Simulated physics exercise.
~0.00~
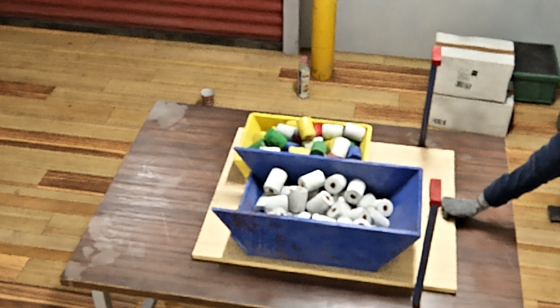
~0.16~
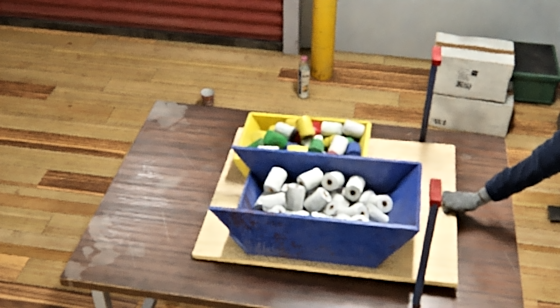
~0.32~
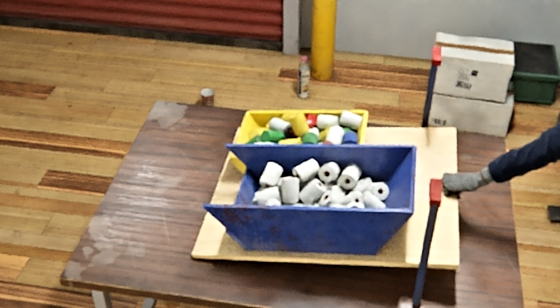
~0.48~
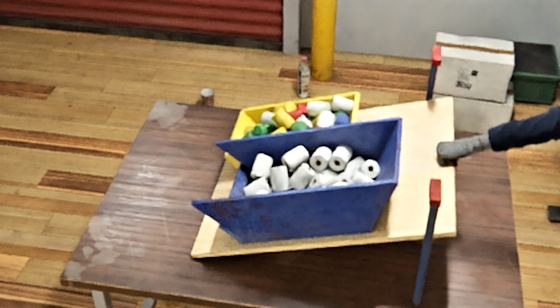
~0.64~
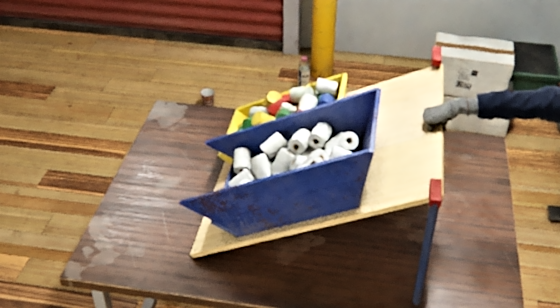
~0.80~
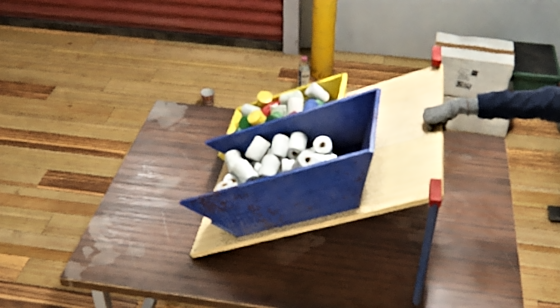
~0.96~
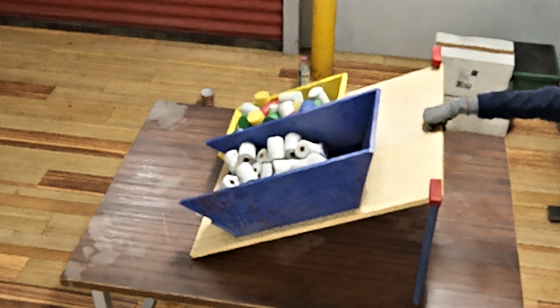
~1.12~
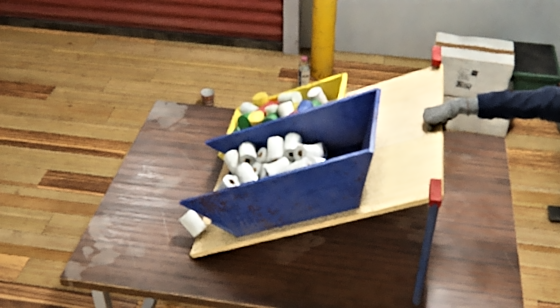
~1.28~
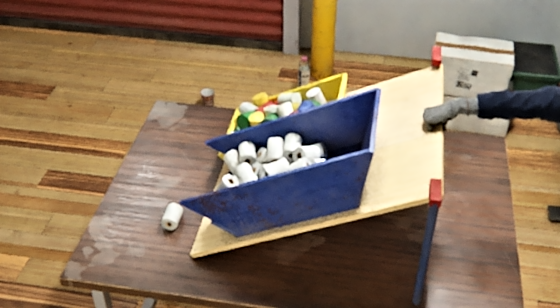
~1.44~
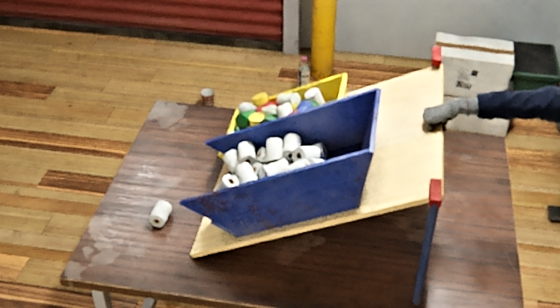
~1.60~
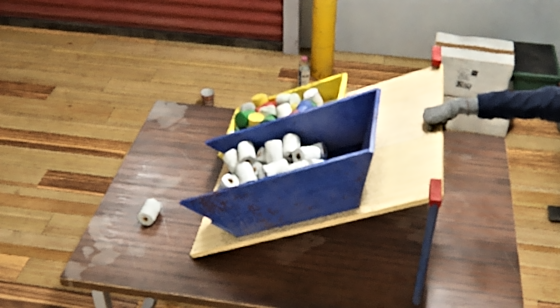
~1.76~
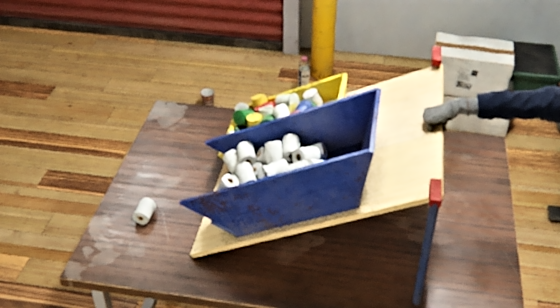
A gloved hand at the right grips a pale board on a dark brown table, seen from above in a room with a plank floor, a red shutter and a yellow post behind. Fixed to the board are a blue tray of whitish rolls in front and a yellow tray of mixed coloured pieces behind. The hand swiftly lifts the right end until the board slants steeply against red-tipped uprights. The loose contents slide left and bunch up. One white roll tumbles over the blue tray's left end, drops onto the table, rolls left and settles, while the rest stay in the trays.
